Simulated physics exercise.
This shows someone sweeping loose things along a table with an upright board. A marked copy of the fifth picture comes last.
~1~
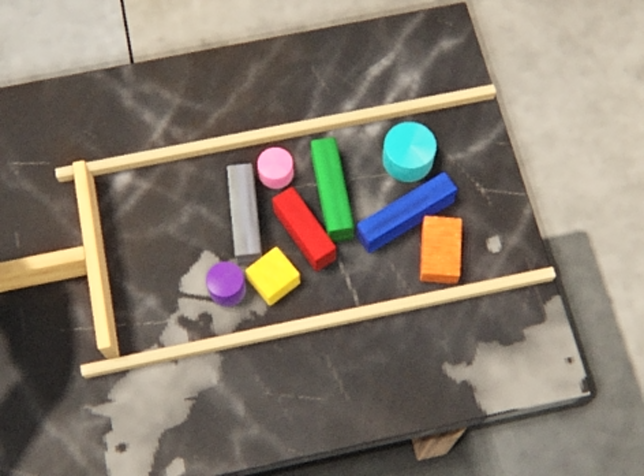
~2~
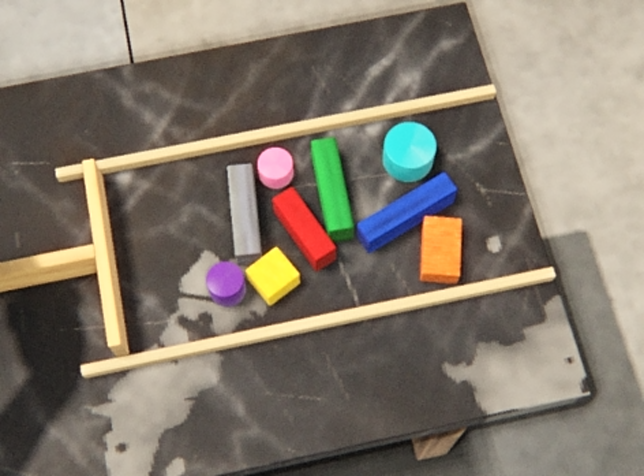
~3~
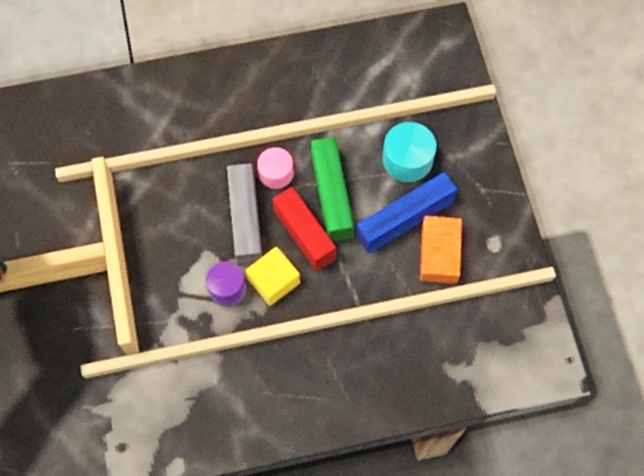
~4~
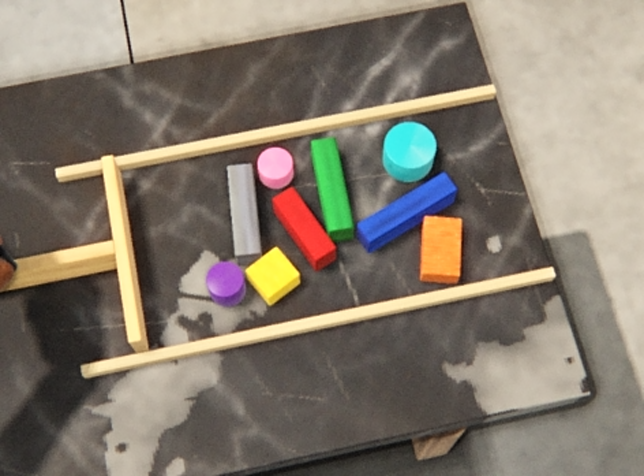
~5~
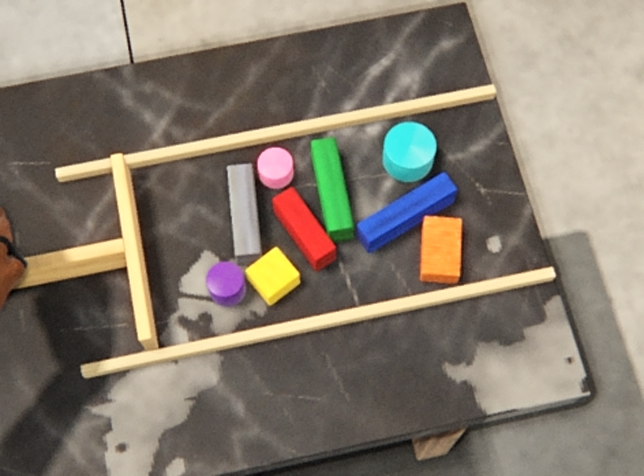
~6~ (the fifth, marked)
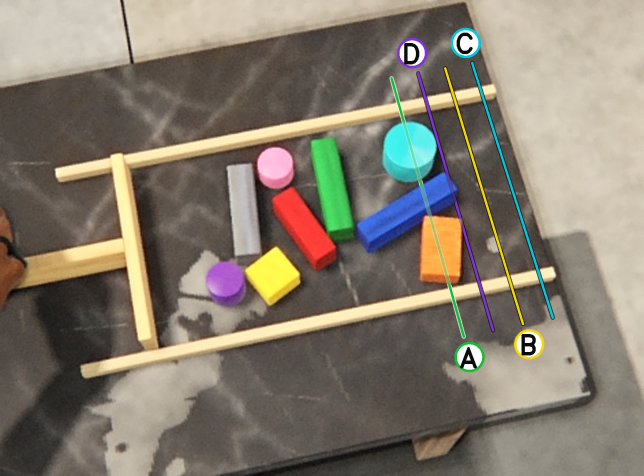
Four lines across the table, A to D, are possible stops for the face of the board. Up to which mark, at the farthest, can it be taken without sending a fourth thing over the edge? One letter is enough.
Stop at D.
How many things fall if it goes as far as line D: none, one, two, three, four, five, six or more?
In all, three.
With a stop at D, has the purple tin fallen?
No.
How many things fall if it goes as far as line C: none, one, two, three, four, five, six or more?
By then, six or more.
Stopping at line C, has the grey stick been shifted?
Yes.
On the marked copy, A at (426, 201); B at (482, 189); C at (510, 184); D at (454, 195).
Taking D. A third of the way, board (248, 220); blue stick (415, 210); yellow block (332, 282).
Two thirds of the way, board (364, 196); blue stick (490, 182); turquoise tin (463, 147).
When it is over, board (453, 179); turquoise tin over the edge; blue stick over the edge; three fallen.
As for the rest, A is within the limit but short; B drops five; C drops eight.
